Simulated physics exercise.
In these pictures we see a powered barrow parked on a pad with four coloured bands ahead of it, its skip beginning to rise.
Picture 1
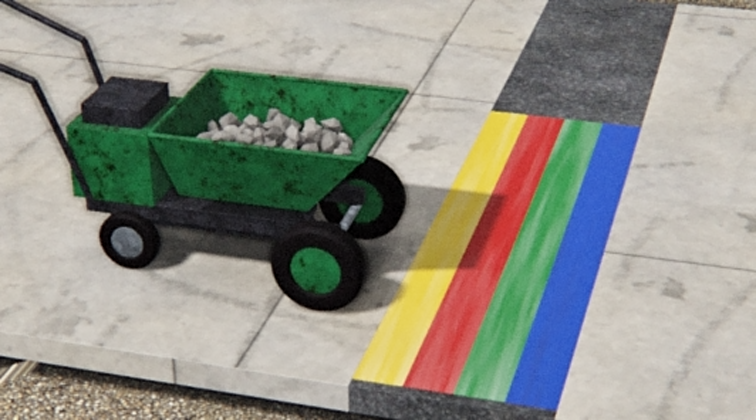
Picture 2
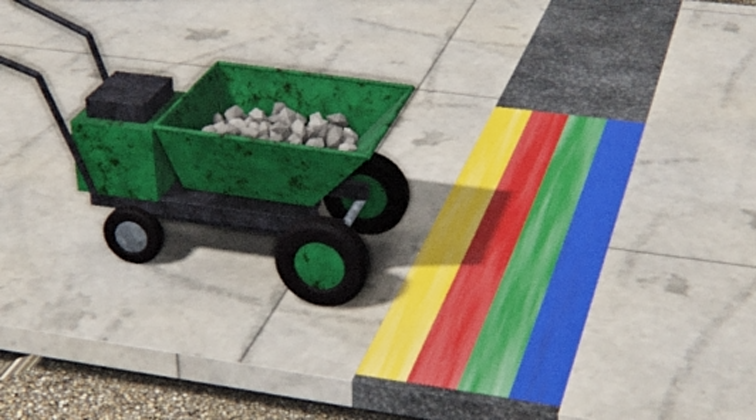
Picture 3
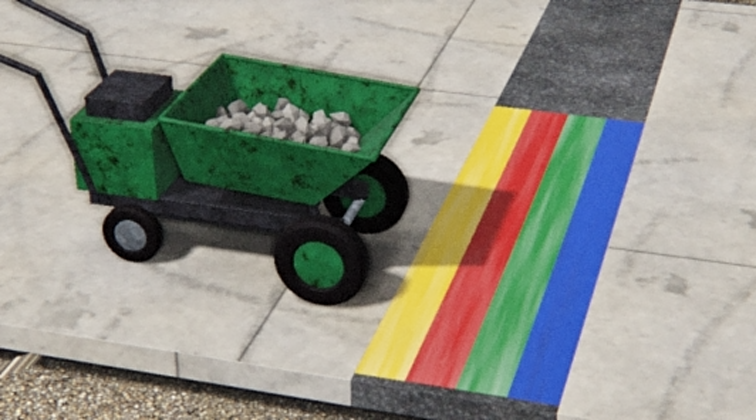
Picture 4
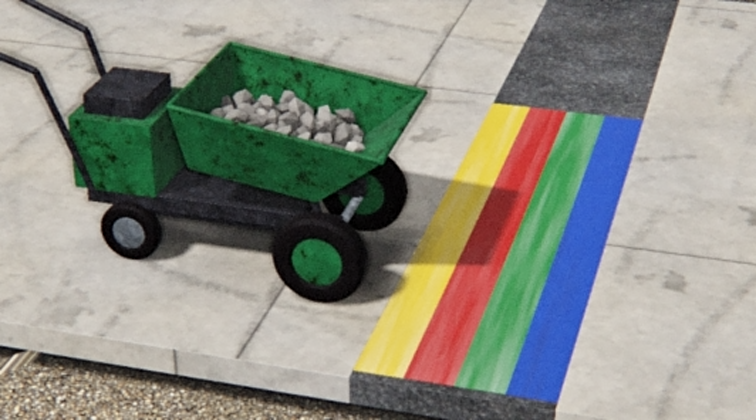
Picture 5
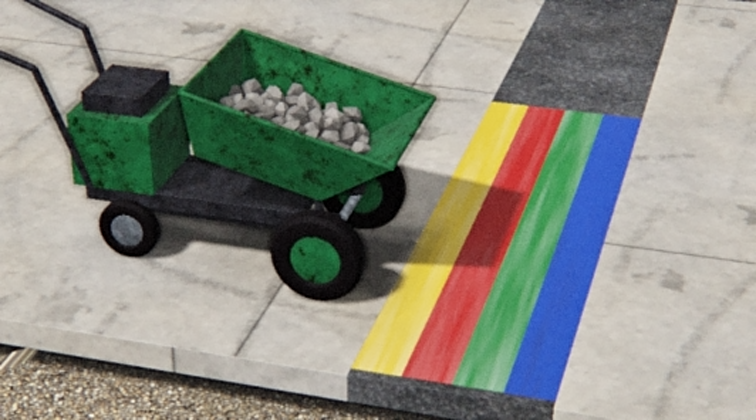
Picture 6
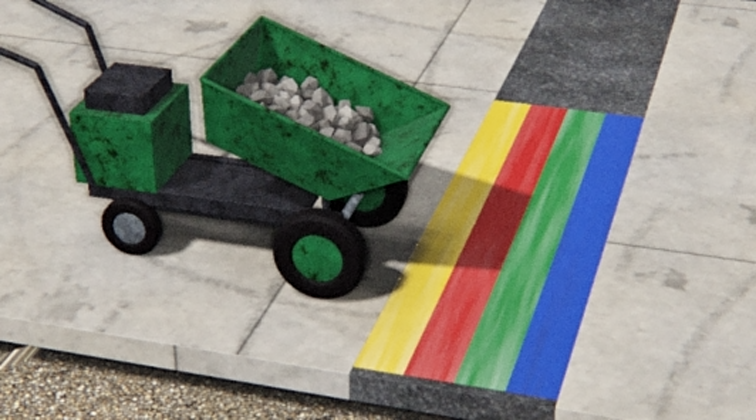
The clip shows a green powered barrow loaded with grey broken stones, standing on a pale pad beside yellow, red, green and blue bands, as its skip gradually tilts toward the right, its rear end rising while the wheels stay put.
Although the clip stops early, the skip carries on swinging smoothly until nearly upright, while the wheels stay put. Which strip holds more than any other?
The green strip.
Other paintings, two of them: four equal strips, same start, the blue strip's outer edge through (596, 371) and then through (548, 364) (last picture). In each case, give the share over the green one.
In turn, 30 and 30 in a hundred.
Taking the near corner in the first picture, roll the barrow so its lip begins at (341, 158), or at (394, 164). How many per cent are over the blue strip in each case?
First spot: 10 %, second spot: 30 %.
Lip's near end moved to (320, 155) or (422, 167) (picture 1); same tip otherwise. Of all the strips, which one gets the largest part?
Taking them in order, it would be that red strip and then blue.
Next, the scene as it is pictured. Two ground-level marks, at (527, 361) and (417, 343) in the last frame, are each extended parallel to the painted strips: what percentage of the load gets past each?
Close to 20 and 80 per cent respectively.
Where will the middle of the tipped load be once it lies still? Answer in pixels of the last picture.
Near pixel (521, 274).
Soon, skip tipped steeply; all in the skip.
A while on, skip tipped right over; most in the skip; a small part over the red strip; a small part over the green strip.
Towards the end, skip tipped right over; about a quarter in the skip; about a quarter over the red strip; about a third over the green strip; a small part over the blue strip; a small part off the paint.
Finally, skip tipped right over; about a quarter in the skip; none over the yellow strip; about a quarter over the red strip; about a third over the green strip; a small part over the blue strip; a small part off the paint.
